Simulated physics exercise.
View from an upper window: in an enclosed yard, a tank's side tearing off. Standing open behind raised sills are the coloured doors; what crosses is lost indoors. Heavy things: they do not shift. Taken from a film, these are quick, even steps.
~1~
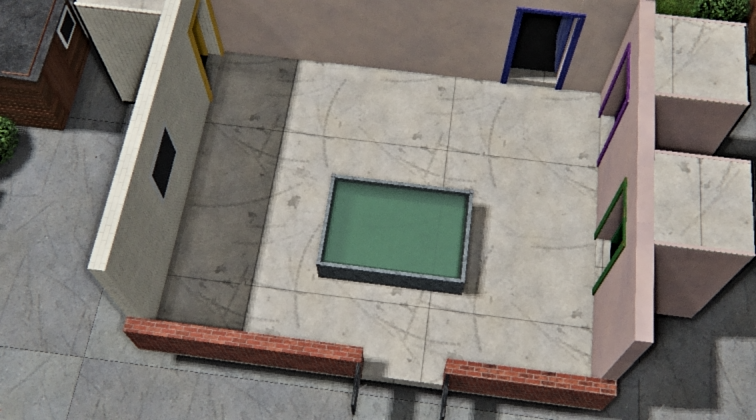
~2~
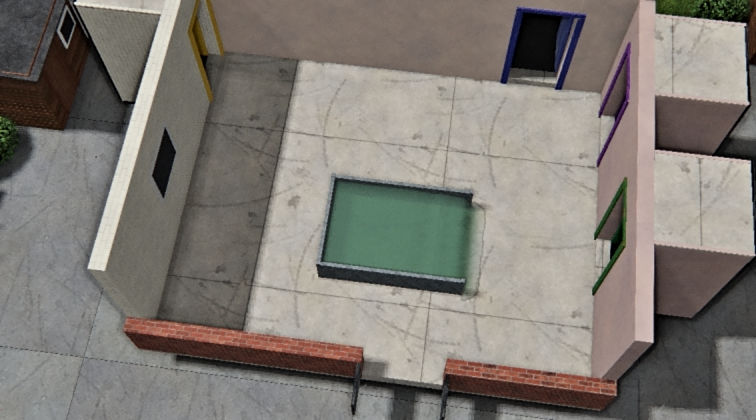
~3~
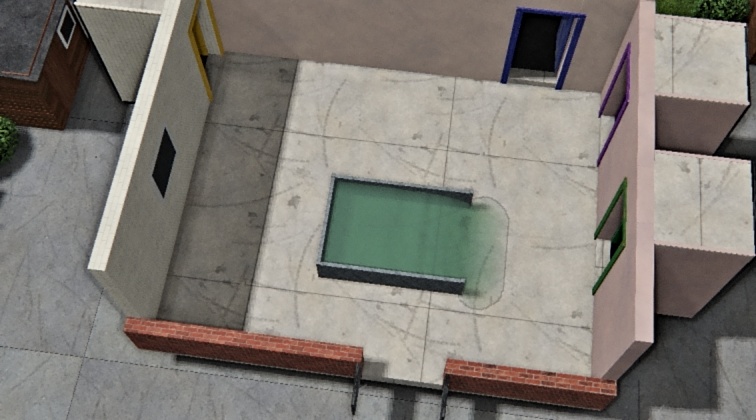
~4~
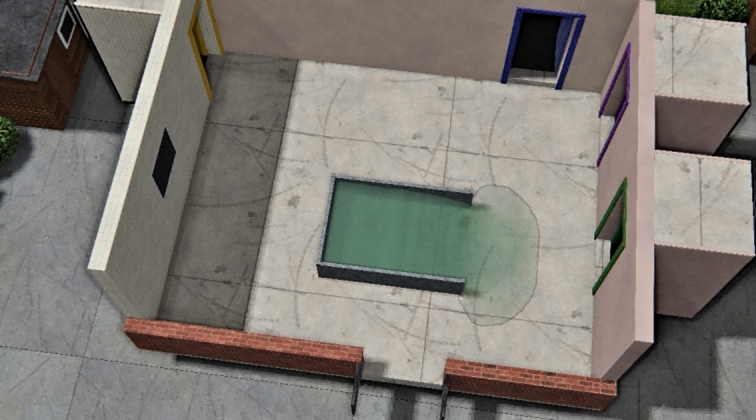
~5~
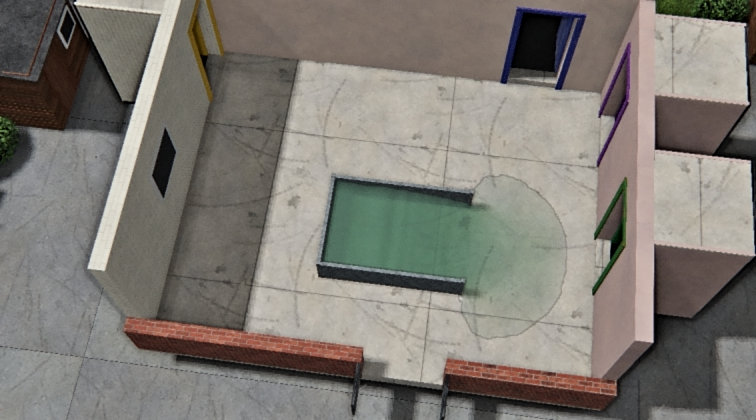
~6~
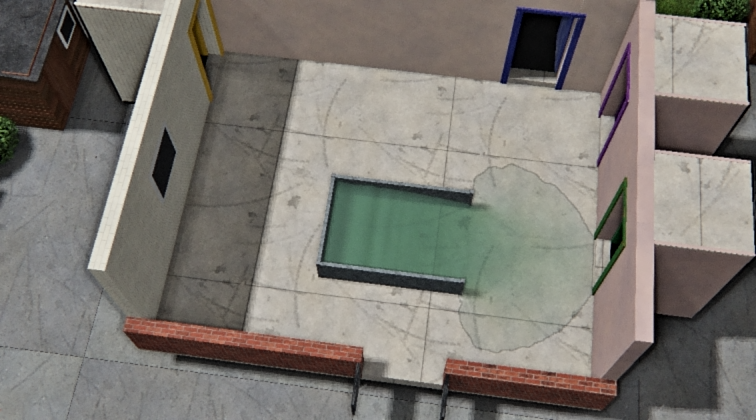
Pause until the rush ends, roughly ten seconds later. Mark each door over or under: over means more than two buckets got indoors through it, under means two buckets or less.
Green door - over, purple door - under, yellow door - under, blue door - under.
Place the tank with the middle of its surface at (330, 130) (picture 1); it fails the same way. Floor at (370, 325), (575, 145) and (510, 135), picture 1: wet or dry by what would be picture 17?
Readings in order: No flood; flood; flood.
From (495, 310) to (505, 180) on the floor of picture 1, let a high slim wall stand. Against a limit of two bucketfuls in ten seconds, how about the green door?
Reading: Green gets too little.
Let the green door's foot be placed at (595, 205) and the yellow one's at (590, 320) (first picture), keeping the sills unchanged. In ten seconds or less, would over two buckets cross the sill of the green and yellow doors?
The green one crosses the limit, while the yellow one crosses the limit.
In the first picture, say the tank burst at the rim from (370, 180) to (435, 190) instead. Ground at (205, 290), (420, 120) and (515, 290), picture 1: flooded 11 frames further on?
Untouched, submerged, untouched.
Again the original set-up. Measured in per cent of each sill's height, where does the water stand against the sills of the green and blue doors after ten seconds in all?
Near 70 and 30 in a hundred.
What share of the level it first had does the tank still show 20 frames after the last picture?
About 24 %.
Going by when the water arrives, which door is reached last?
Answer - the door marked yellow.
A moment on, water covers 20 % of the floor; the green door over two buckets in, the purple door not reached, the yellow door not reached, the blue door not reached.
Next, water covers 25 % of the floor; the green door far over two buckets in, the purple door wet at the sill, nothing in, the yellow door not reached, the blue door not reached.
Then, water covers 35 % of the floor; the green door far over two buckets in, the purple door wet at the sill, nothing in, the yellow door not reached, the blue door wet at the sill, nothing in.
Later, water covers 70 % of the floor; the green door far over two buckets in, the purple door wet at the sill, nothing in, the yellow door not reached, the blue door wet at the sill, nothing in.
In the end, water covers 95 % of the floor; the green door far over two buckets in, the purple door wet at the sill, nothing in, the yellow door wet at the sill, nothing in, the blue door wet at the sill, nothing in.
